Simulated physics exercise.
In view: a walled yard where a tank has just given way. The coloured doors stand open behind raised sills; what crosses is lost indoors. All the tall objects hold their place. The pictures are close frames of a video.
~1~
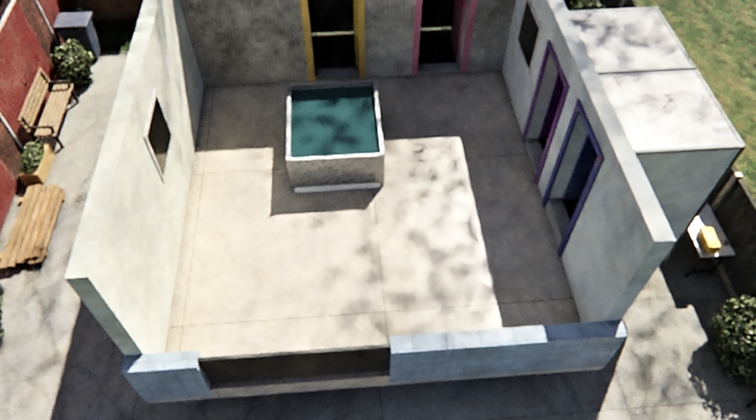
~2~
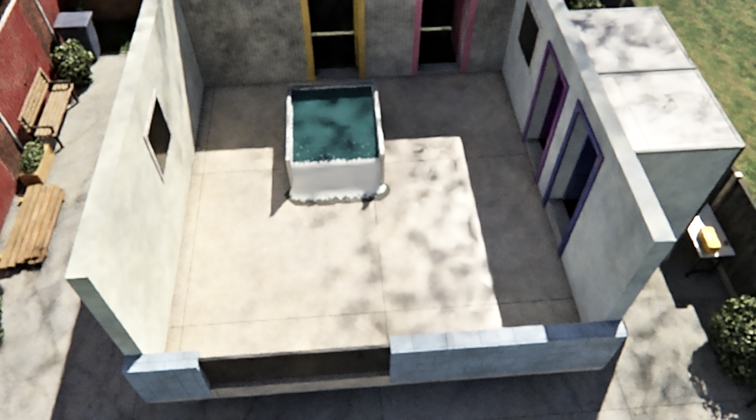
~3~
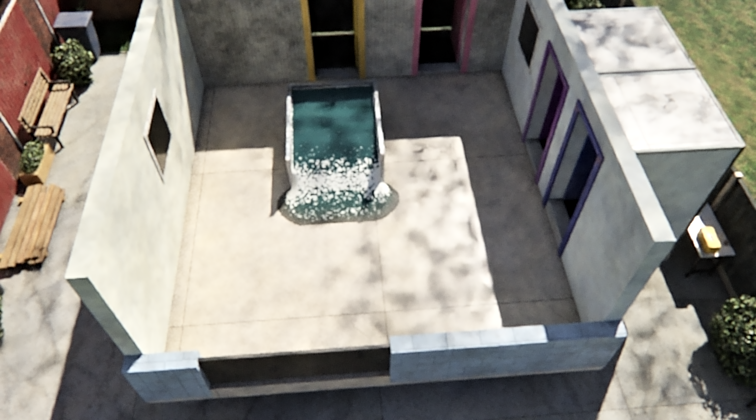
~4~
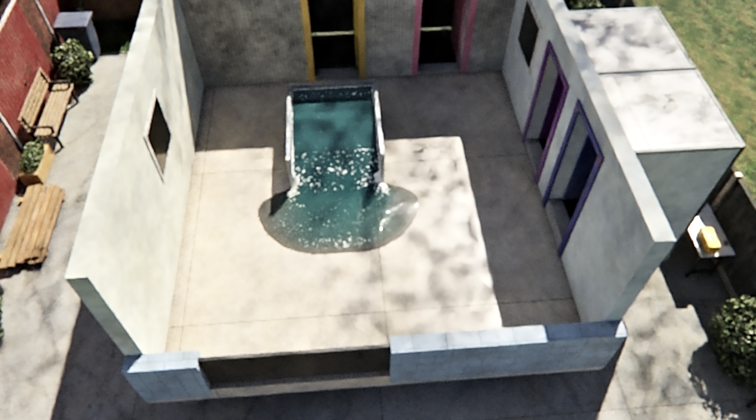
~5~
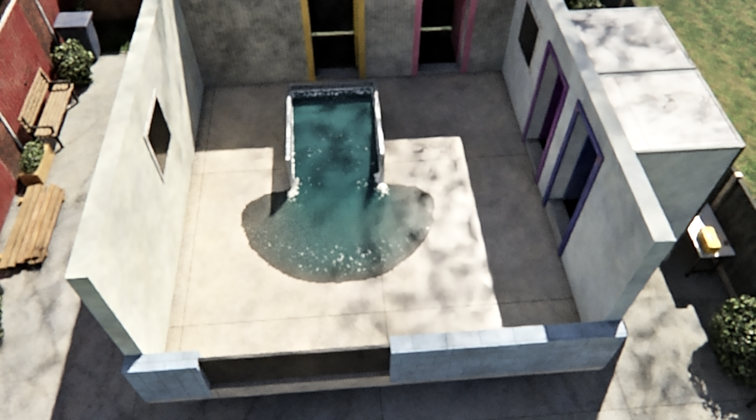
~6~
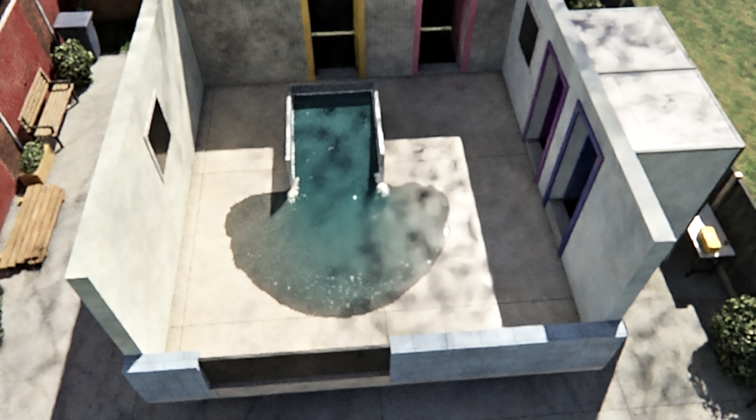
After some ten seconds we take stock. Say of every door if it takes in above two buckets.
The purple door admits no more than that; the pink door admits no more than that; the yellow door admits no more than that; the blue door admits no more than that.
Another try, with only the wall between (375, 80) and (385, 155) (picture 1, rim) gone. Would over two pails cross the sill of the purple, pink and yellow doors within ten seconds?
In short: Purple passes that mark; pink floods; yellow lets less in.
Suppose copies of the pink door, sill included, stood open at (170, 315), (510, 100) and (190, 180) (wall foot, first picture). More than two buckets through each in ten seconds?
As listed: Floods, stays under, keeps below it.
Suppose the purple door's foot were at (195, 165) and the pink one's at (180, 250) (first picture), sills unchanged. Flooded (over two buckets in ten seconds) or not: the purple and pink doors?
My reading: The purple one is under, the pink one is under.
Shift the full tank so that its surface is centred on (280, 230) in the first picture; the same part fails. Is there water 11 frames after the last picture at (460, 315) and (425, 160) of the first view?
As listed: Under water, no water.
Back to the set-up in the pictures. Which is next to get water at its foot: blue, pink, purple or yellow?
I say the one in blue.
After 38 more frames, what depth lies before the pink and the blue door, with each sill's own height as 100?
In turn 70 and 30 per cent.
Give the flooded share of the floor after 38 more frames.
Some 90 per cent.
A moment on, water covers 35 % of the floor; the purple door not reached, the pink door not reached, the yellow door not reached, the blue door not reached.
Next, water covers 45 % of the floor; the purple door not reached, the pink door not reached, the yellow door not reached, the blue door not reached.
Then, water covers 45 % of the floor; the purple door not reached, the pink door not reached, the yellow door not reached, the blue door wet at the sill, nothing in.
Later, water covers 90 % of the floor; the purple door wet at the sill, nothing in, the pink door wet at the sill, nothing in, the yellow door not reached, the blue door wet at the sill, nothing in.
In the end, water covers 95 % of the floor; the purple door wet at the sill, nothing in, the pink door wet at the sill, nothing in, the yellow door wet at the sill, nothing in, the blue door wet at the sill, nothing in.
